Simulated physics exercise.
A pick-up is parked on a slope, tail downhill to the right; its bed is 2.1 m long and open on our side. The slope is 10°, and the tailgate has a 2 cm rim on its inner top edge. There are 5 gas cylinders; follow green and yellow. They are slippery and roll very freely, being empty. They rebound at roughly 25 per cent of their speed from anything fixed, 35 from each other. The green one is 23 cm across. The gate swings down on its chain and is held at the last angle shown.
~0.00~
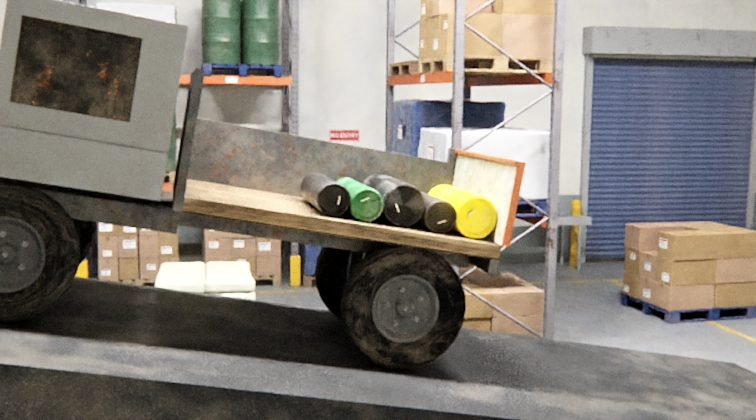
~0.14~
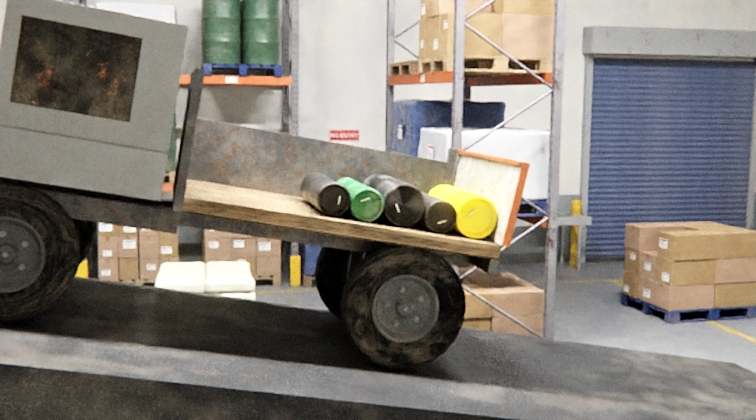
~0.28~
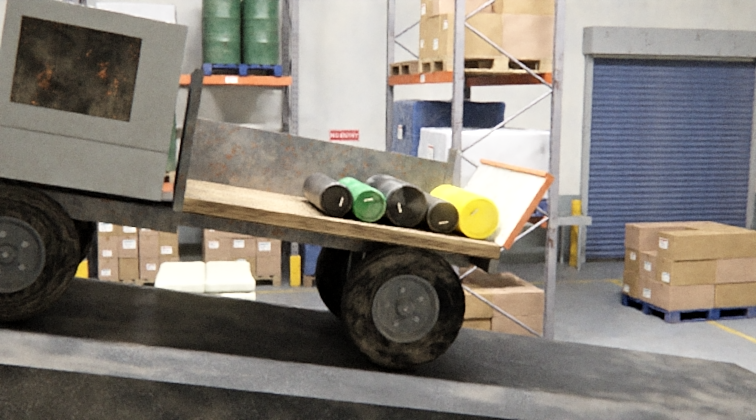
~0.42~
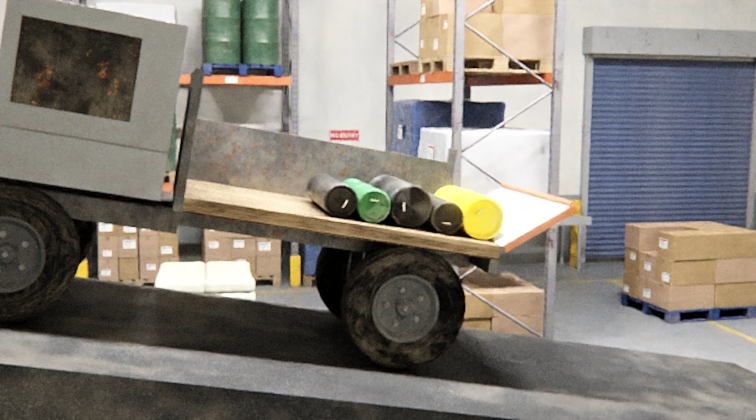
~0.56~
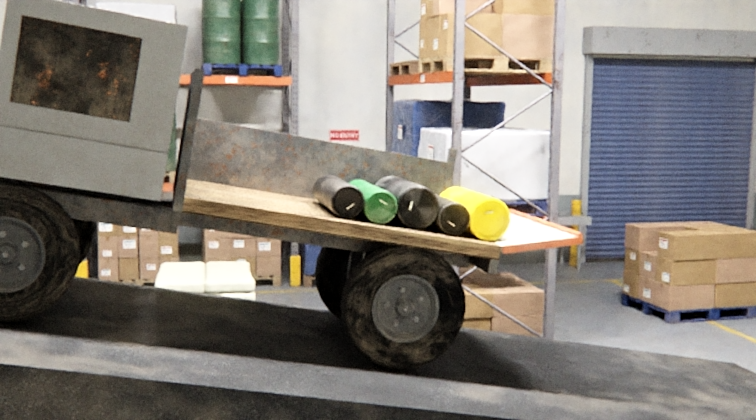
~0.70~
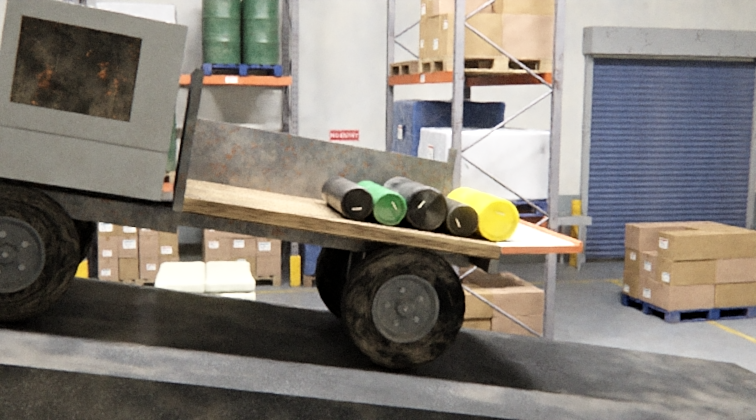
Tailgate of a parked pick-up swinging down to the right, then green, yellow and dark cylinders rolling slightly down the sloping bed.
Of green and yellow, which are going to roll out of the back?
Green remains aboard. Yellow gets away.
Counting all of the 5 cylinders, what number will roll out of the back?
2 of them.
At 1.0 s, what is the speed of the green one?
Near 0.6 m/s.
After 1.0 s, green is on the bed, 60 cm short of the hinge, rolling right; yellow is on the gate, 15 cm past the hinge, rolling right; 0 gone off the back.
After 1.2 s, green is on the bed, 50 cm short of the hinge, rolling right; yellow is on the gate, 30 cm past the hinge, rolling right; 0 gone off the back.
After 1.5 s, green is on the bed, 30 cm short of the hinge, rolling right; yellow is on the gate, 50 cm past the hinge, rolling right; 0 gone off the back.
After 1.8 s, green is on the bed, 15 cm short of the hinge, rolling right; yellow is dropping off the gate; 1 gone off the back.
At rest (4.2 s), green is on the gate, 20 cm past the hinge; yellow is off the vehicle; 2 gone off the back.
